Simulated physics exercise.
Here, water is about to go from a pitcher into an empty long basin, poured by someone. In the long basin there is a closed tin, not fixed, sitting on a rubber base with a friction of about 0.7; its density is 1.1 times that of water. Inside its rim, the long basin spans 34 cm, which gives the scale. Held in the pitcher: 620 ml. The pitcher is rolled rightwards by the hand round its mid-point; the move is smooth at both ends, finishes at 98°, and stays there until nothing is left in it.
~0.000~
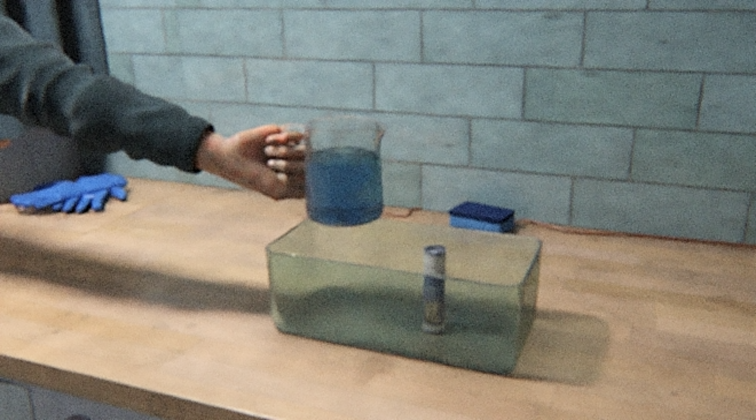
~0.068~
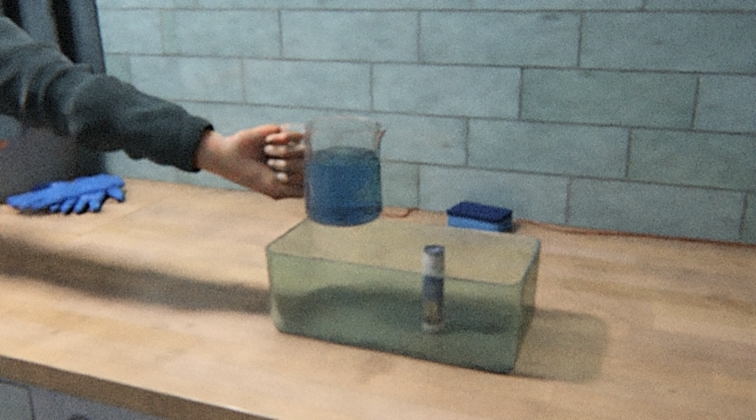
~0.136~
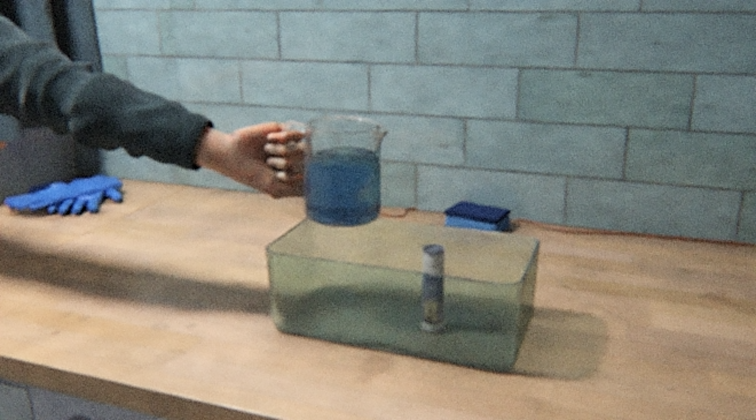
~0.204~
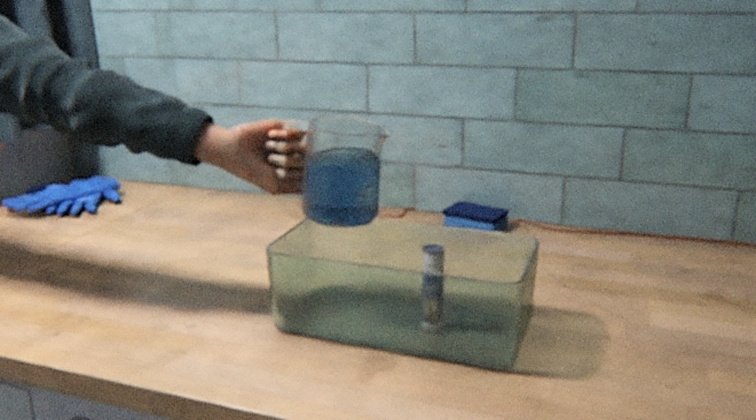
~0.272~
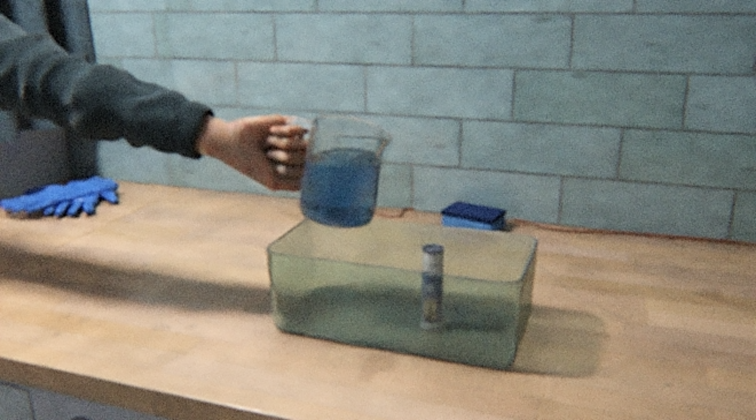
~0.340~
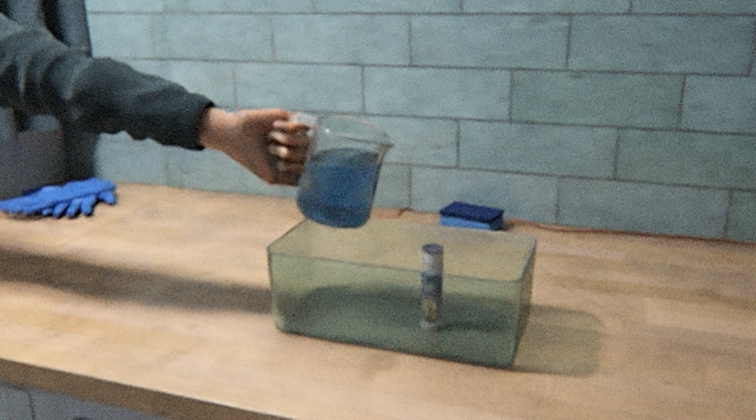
On a wooden counter, a hand slowly tilts a pitcher of blue liquid rightwards above a clear basin.
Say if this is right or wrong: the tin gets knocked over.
Right, it gets knocked over.
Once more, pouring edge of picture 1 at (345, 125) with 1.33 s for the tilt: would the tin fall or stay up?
After that, the tin stays vertical.
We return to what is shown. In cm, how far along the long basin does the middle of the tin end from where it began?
Around 6.5 cm.
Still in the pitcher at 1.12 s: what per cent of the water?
I'd estimate some 48 per cent.
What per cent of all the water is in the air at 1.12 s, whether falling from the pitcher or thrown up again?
16 in a hundred, give or take.
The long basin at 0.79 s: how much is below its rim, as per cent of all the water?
Around 0 percent.
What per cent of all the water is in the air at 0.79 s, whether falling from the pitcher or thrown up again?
Share: Roughly 6 per cent.
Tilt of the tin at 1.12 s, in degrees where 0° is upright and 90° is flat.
Lean: Around 0° from upright.
After 0.79 s the tilt is 63° and 94 per cent is still to pour; the tin stands where it began.
After 1.12 s the tilt is 92° and 49 per cent is still to pour; the tin stands where it began.
After 1.46 s the tilt is 98° and 13 per cent is still to pour; the tin lies on its side.
After 1.83 s the tilt is 98° and 3 per cent is still to pour; the tin lies on its side.
In the end the tin lies on its side.
